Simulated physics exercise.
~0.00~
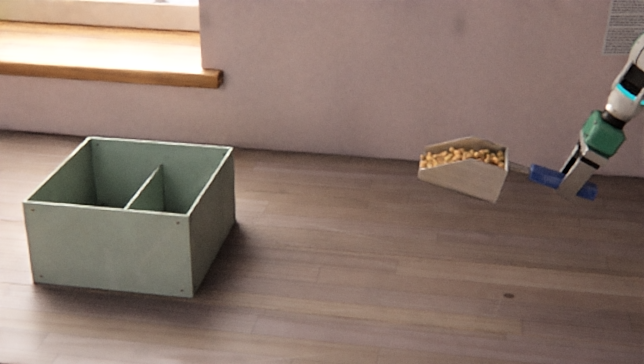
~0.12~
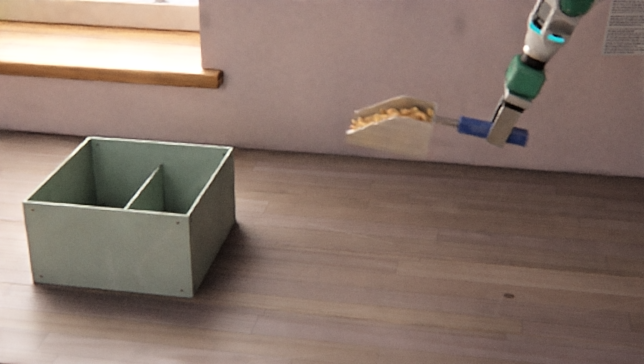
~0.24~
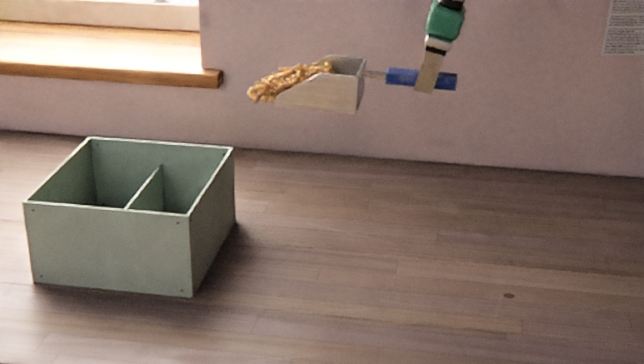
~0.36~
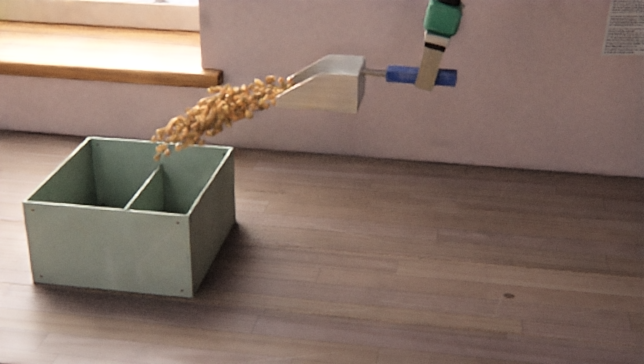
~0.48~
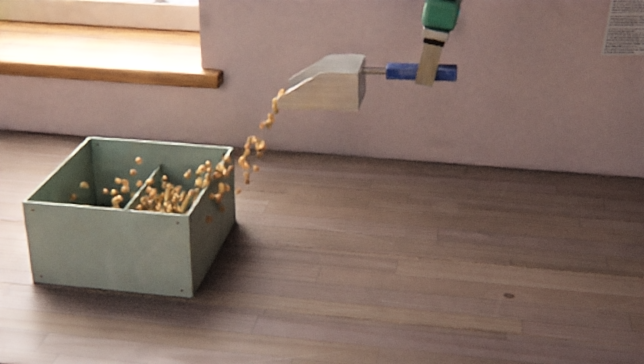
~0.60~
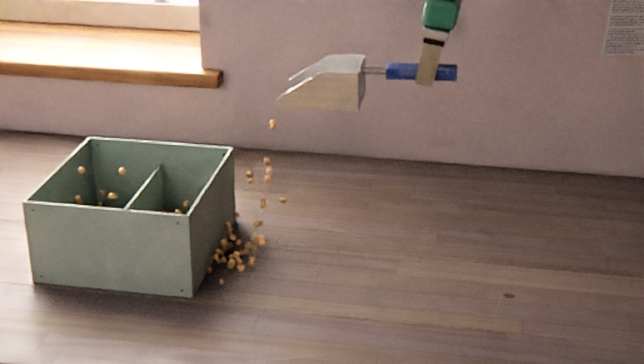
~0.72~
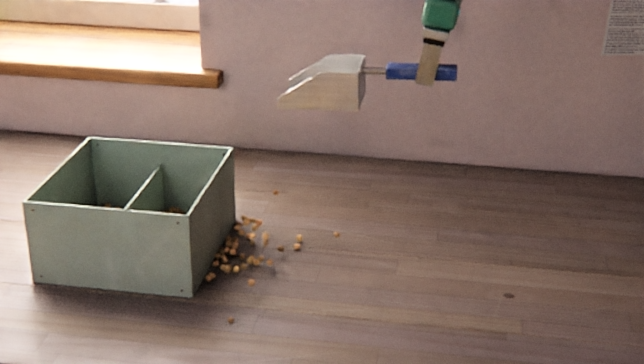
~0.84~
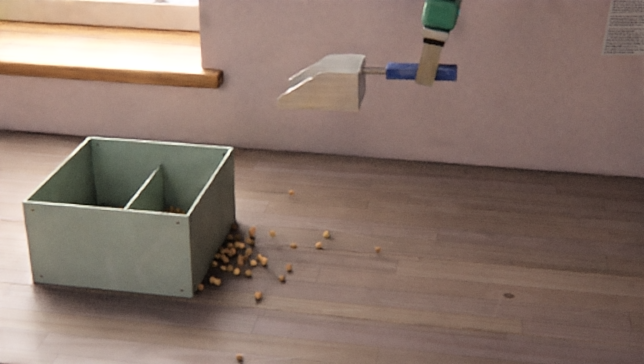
A robot arm carried a scoop of chickpeas left and up toward a green divided box, then tipped it slightly so they poured out, most landing inside while some spilled over the near right side and scattered across the wooden table.
